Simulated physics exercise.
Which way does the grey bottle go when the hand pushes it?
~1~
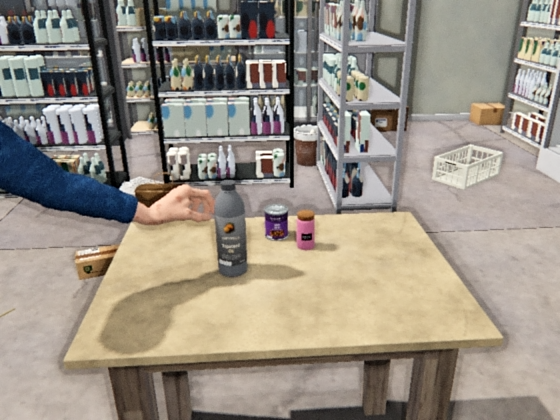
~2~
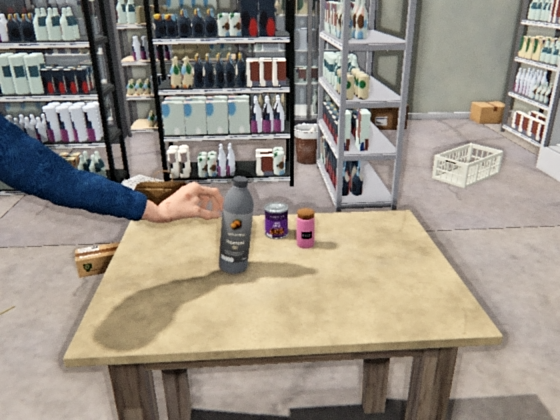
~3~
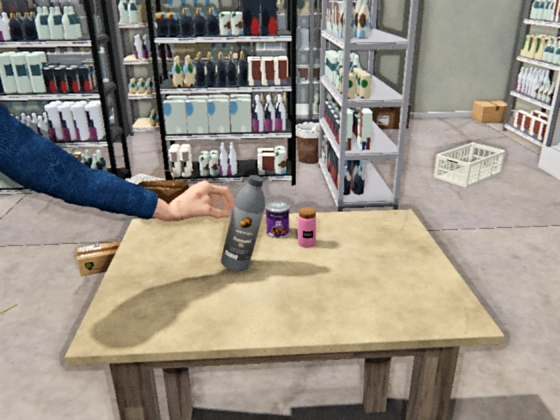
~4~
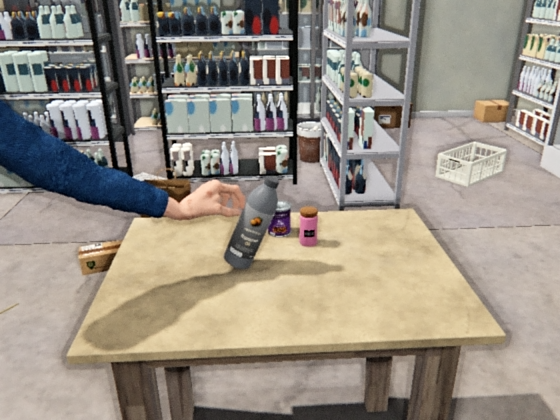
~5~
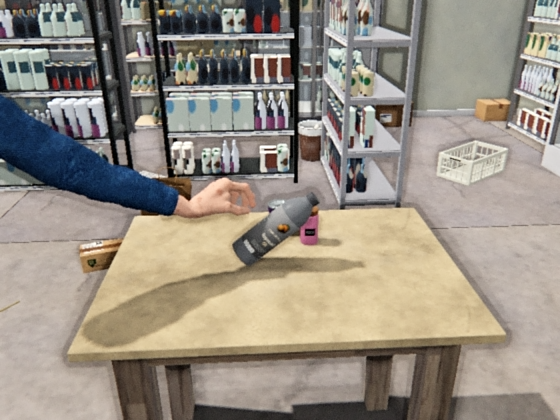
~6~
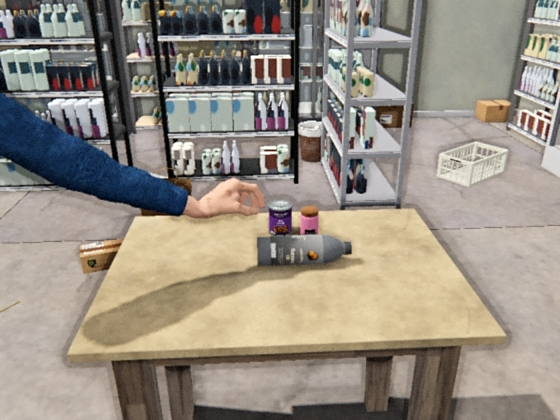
The grey bottle moves to the right, tipping over that way until it lies on its side on the table.
